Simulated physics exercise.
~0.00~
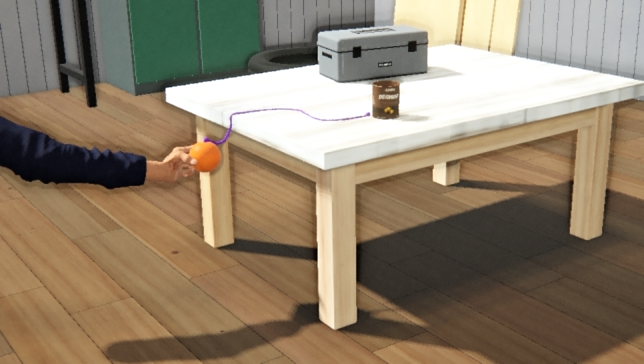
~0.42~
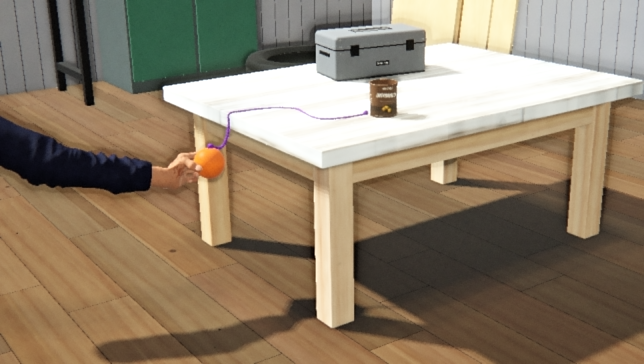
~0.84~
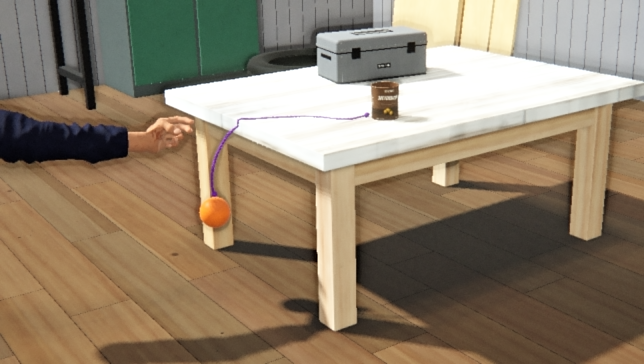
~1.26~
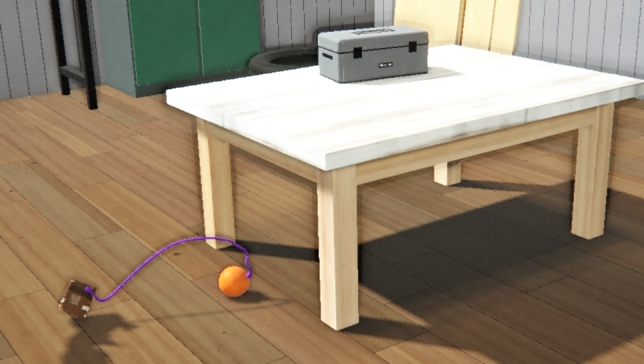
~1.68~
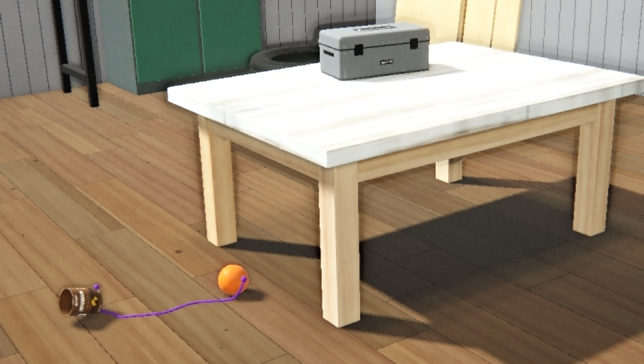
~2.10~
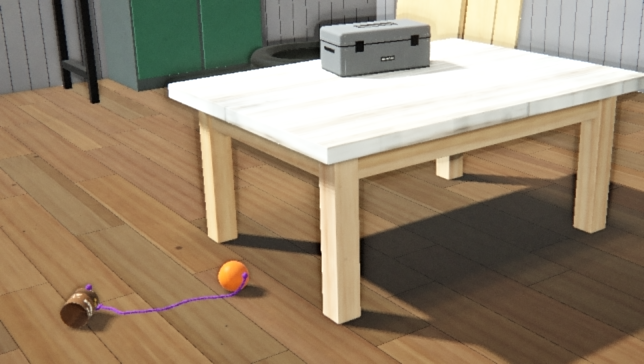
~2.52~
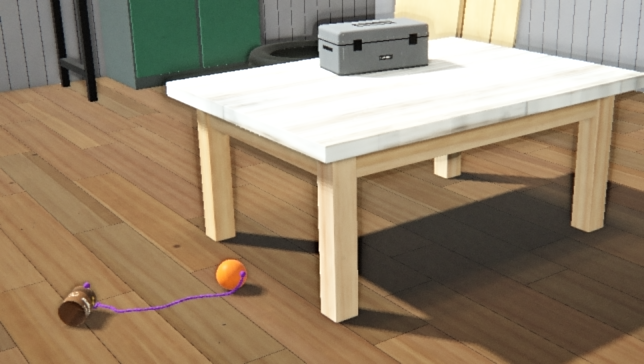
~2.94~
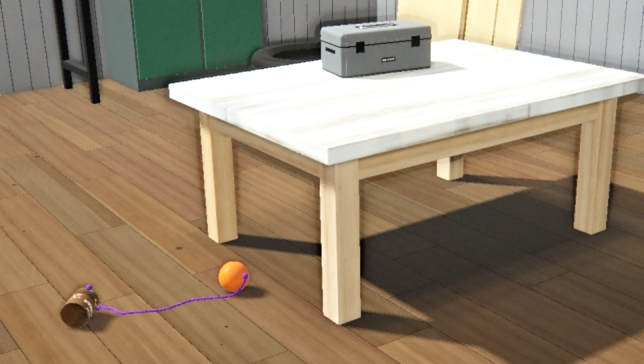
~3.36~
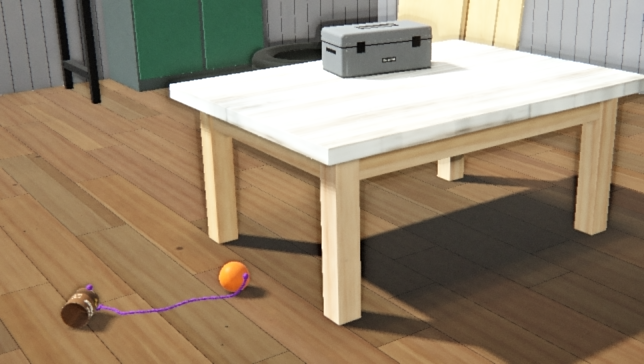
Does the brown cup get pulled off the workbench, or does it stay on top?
The brown cup gets pulled over the edge and ends up on the floor, where the orange also comes to rest.
